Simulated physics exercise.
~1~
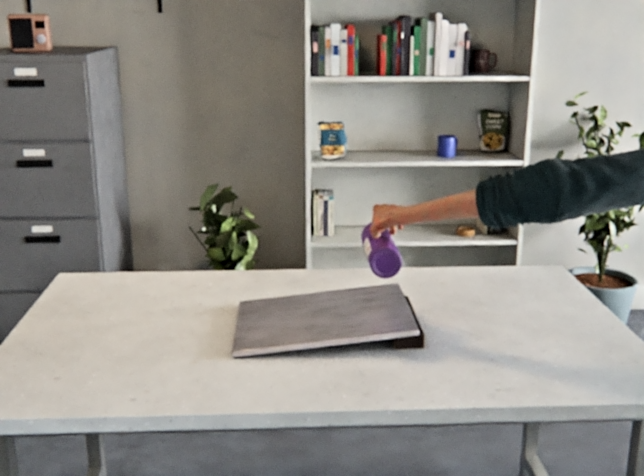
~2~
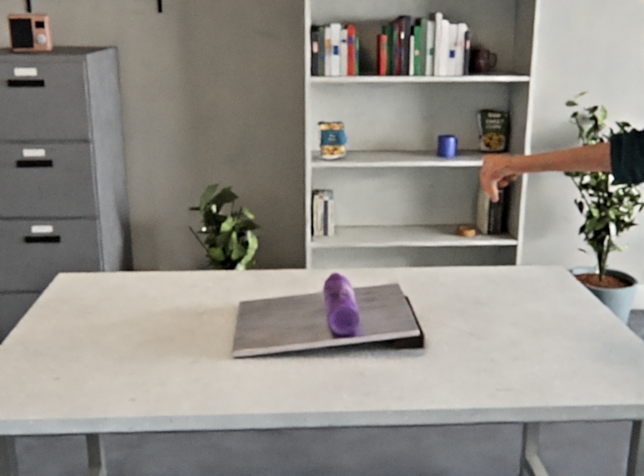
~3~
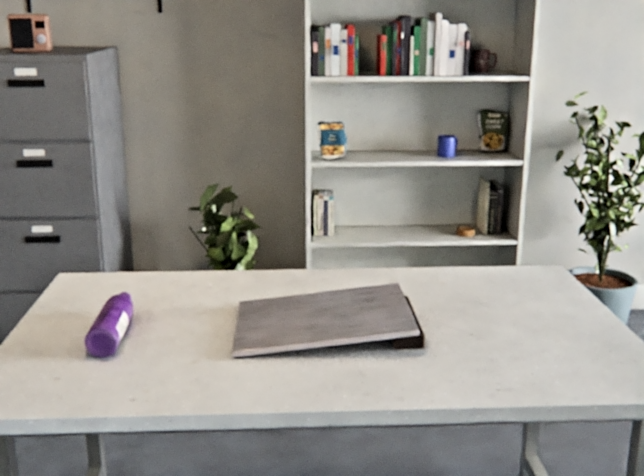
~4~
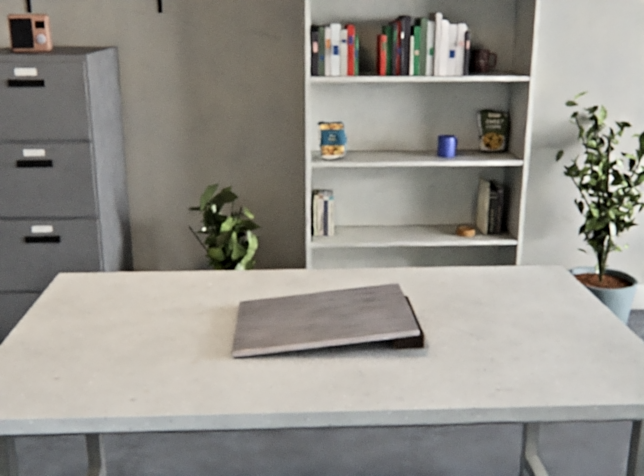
At the start, a hand reaches in from the right, holding a purple bottle above a gray board that lies propped at a slant on a pale table. The hand sets the bottle on its side near the raised right part of the board, lets go and draws back. The bottle does not stay there but rolls down the slope to the left, leaves the board and carries on across the tabletop toward the left side. By the end, the bottle is out of sight, and the board rests alone on the table, unmoved.
